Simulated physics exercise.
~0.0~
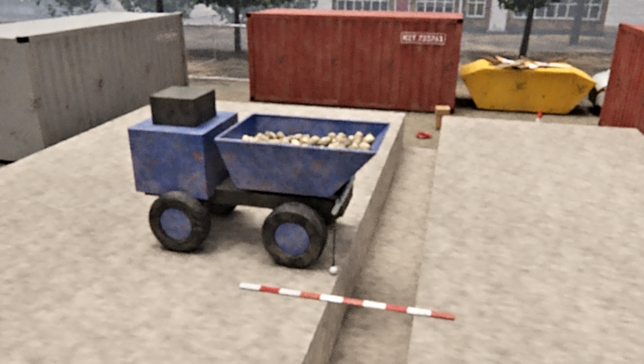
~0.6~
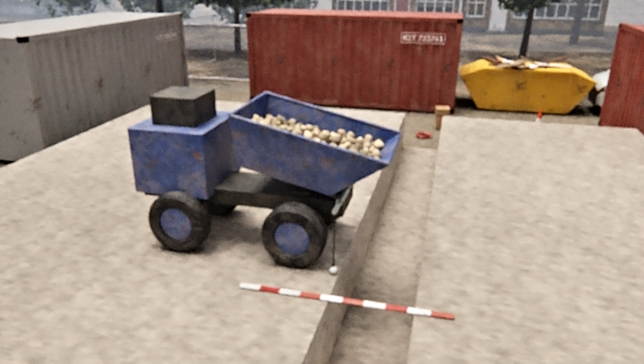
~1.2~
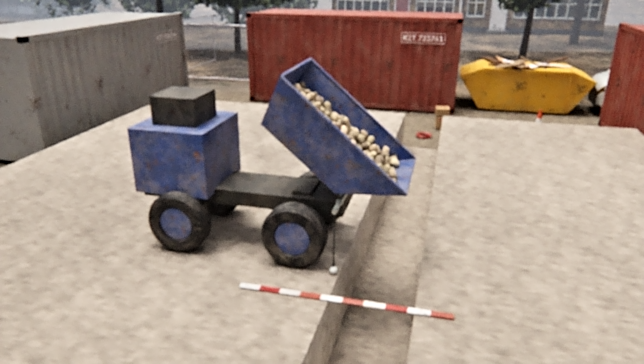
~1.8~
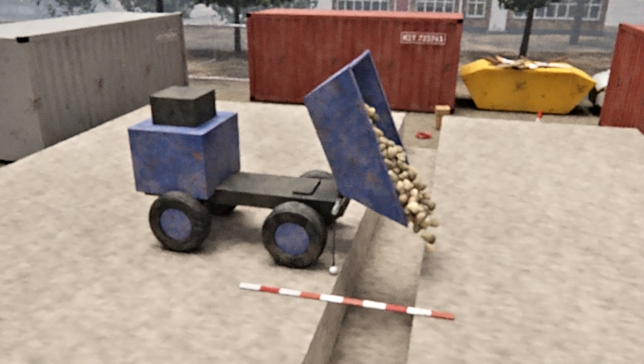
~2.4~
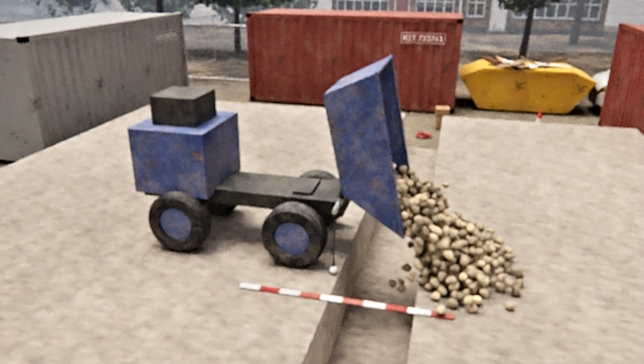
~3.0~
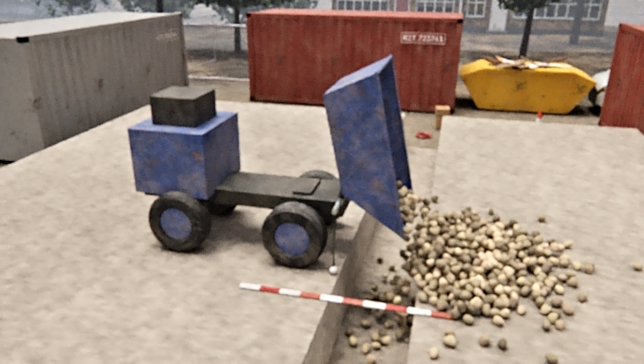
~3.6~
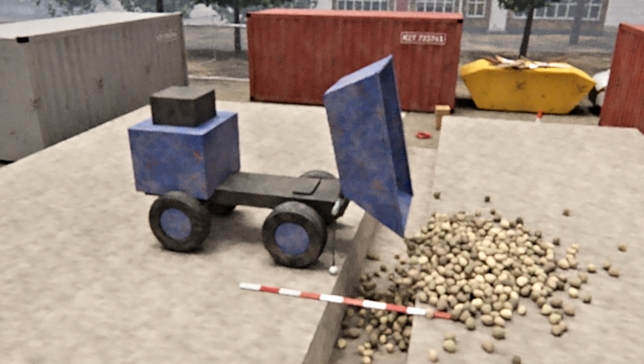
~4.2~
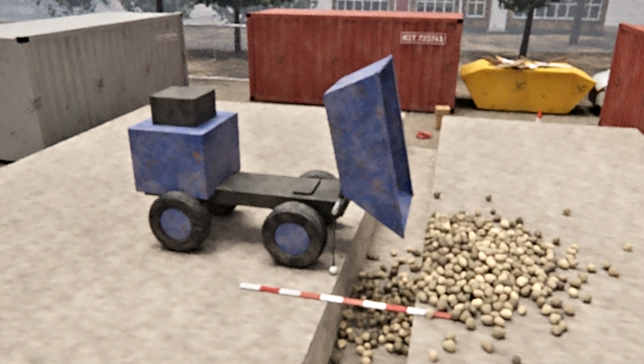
A blue site dumper with black wheels stands on pale ground at the left of a yard, seen from slightly above and from the side, its skip full of tan cobbles facing a narrow trench. A red and white staff lies near the trench, with containers and a yellow waste skip behind. The dumper's skip tips steadily up to the right until it is nearly upright. The stones slide to its lip, then pour out across the trench. Most spread in a heap on the far side, some drop into the trench, and everything rests with the raised skip empty.
